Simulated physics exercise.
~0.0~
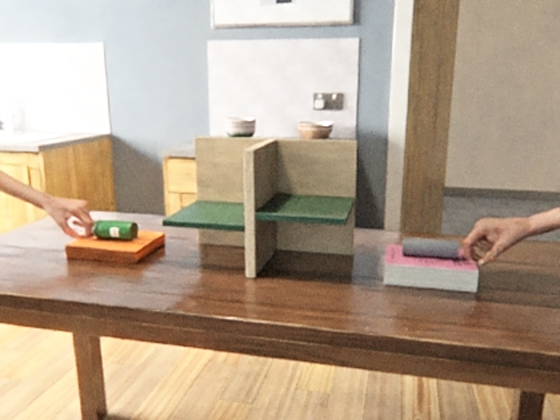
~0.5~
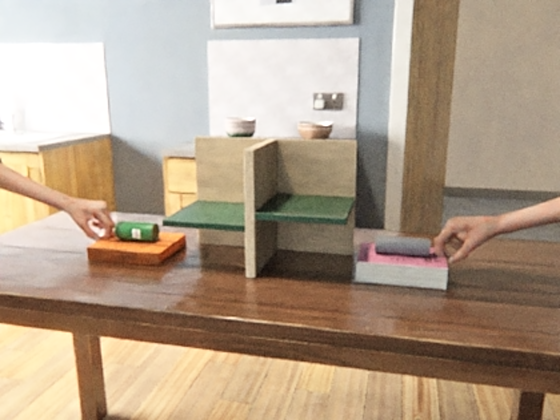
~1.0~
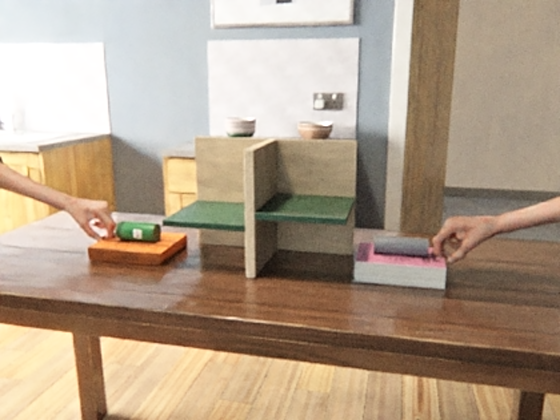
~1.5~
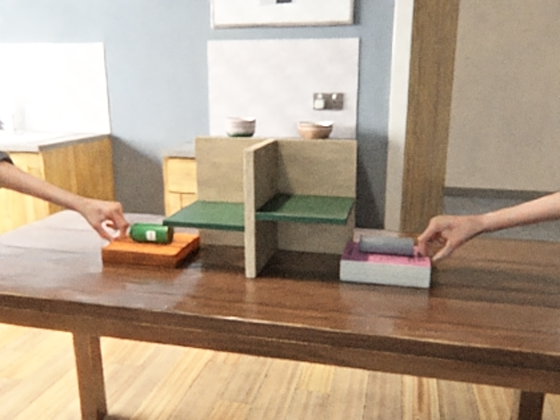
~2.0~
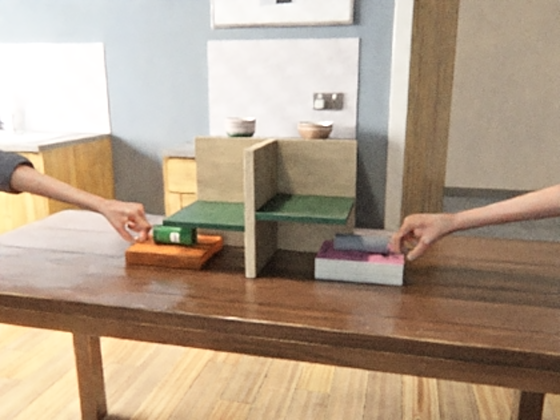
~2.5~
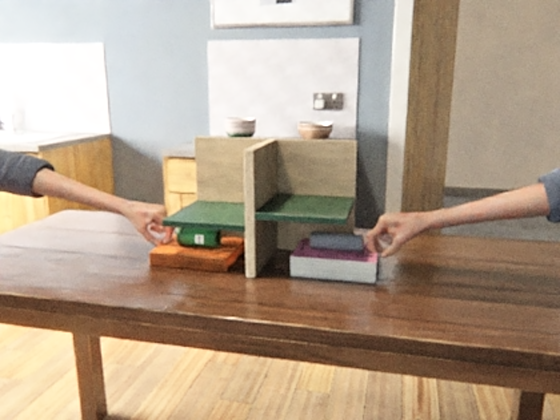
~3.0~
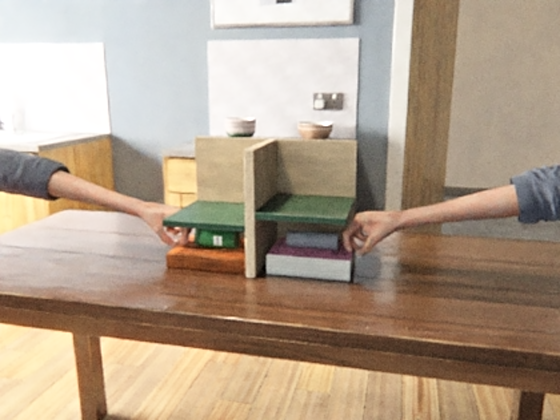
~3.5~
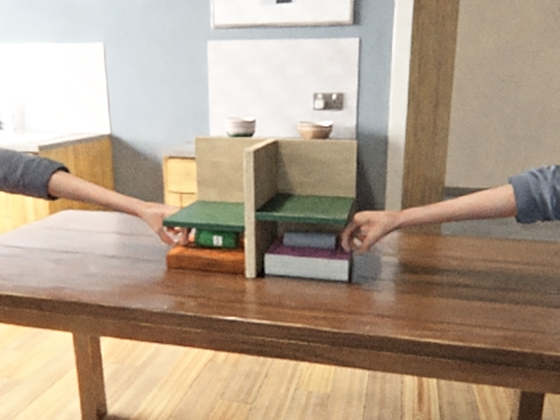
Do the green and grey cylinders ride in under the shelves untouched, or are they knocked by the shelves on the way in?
Both ride in untouched. The green cylinder passes below the left shelf on the orange board, and the grey one passes below the right shelf on the pink book.
We see two hands on a wooden table push an orange board carrying a green cylinder rightward and a pink book carrying a grey cylinder leftward, until both slide beneath low green shelves and stop there, the cylinders still lying on top.
